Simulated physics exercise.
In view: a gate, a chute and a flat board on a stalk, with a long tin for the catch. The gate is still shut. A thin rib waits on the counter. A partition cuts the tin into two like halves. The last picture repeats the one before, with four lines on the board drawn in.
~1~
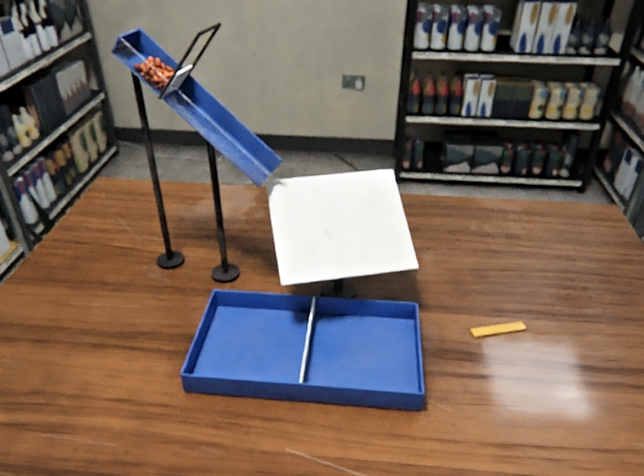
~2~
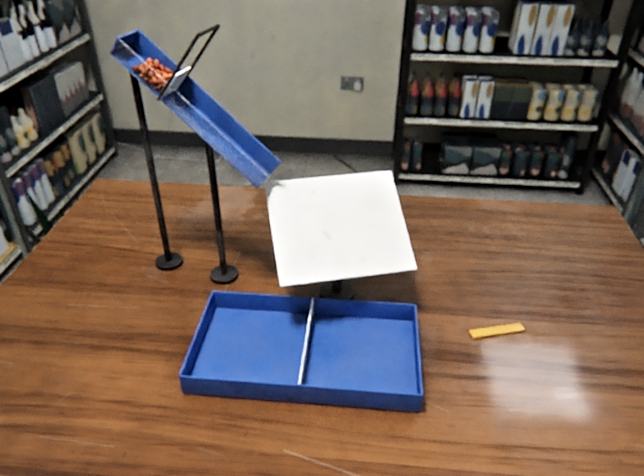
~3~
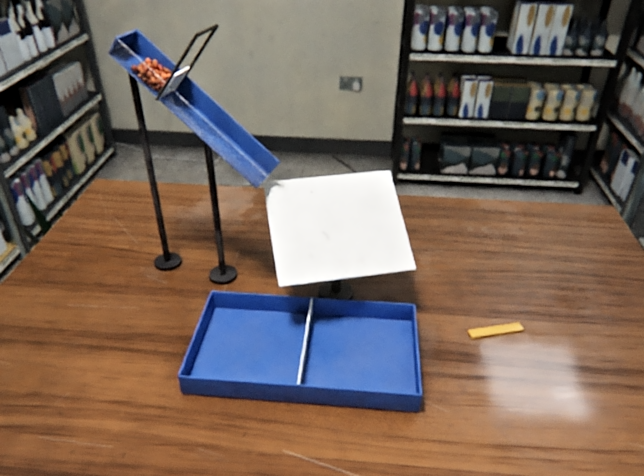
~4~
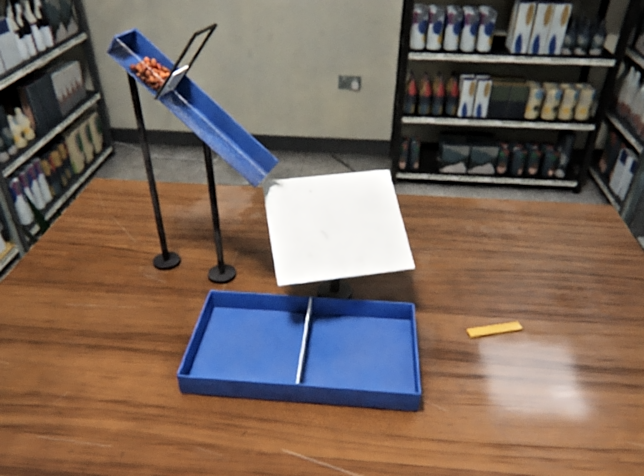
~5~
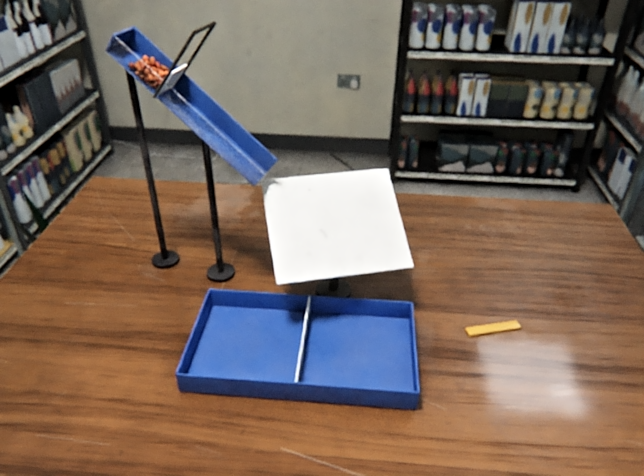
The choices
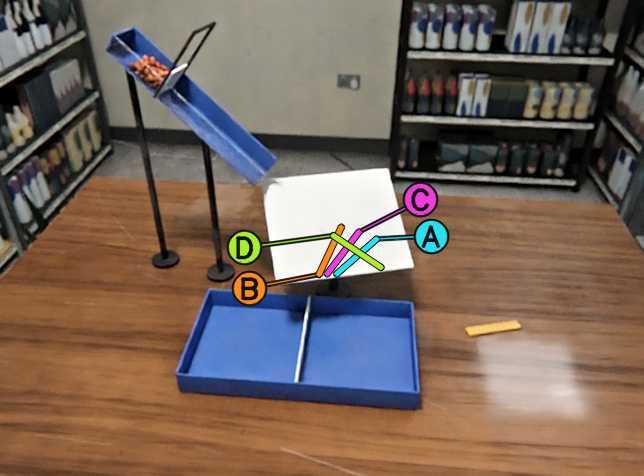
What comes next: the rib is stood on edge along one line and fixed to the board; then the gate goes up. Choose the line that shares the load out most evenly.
B works best here.
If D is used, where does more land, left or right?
More lands on the right.
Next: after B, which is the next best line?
Line C.
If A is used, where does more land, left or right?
Right.
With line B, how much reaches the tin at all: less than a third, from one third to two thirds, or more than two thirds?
It is more than two thirds.
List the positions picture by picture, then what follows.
The first frame shows load behind the gate at (161, 76), clay pellets; lip of the chute at (266, 180), sloping fairly steeply.
The second frame shows middle of the board at (339, 225), tilted fairly steeply; middle of its low edge at (350, 277); of its high edge at (329, 176).
The third frame shows front corners of the tin at (179, 376) and (421, 394); front end of its middle wall at (298, 385); gate still shut at (179, 74).
The fourth frame shows middle of the load at (157, 76); lip at (262, 180).
The fifth frame shows middle of the load at (156, 75); lip at (261, 179).
On the marked copy, line A from (376, 238) to (336, 273); line B from (341, 227) to (319, 274); line C from (358, 231) to (327, 273); line D from (333, 235) to (381, 267).
With A, of what is caught, none in the left half, all in the right.
With B, of what is caught, about half in the left half, about half in the right.
With C, of what is caught, about a quarter in the left half, most in the right.
With D, of what is caught, none in the left half, all in the right.
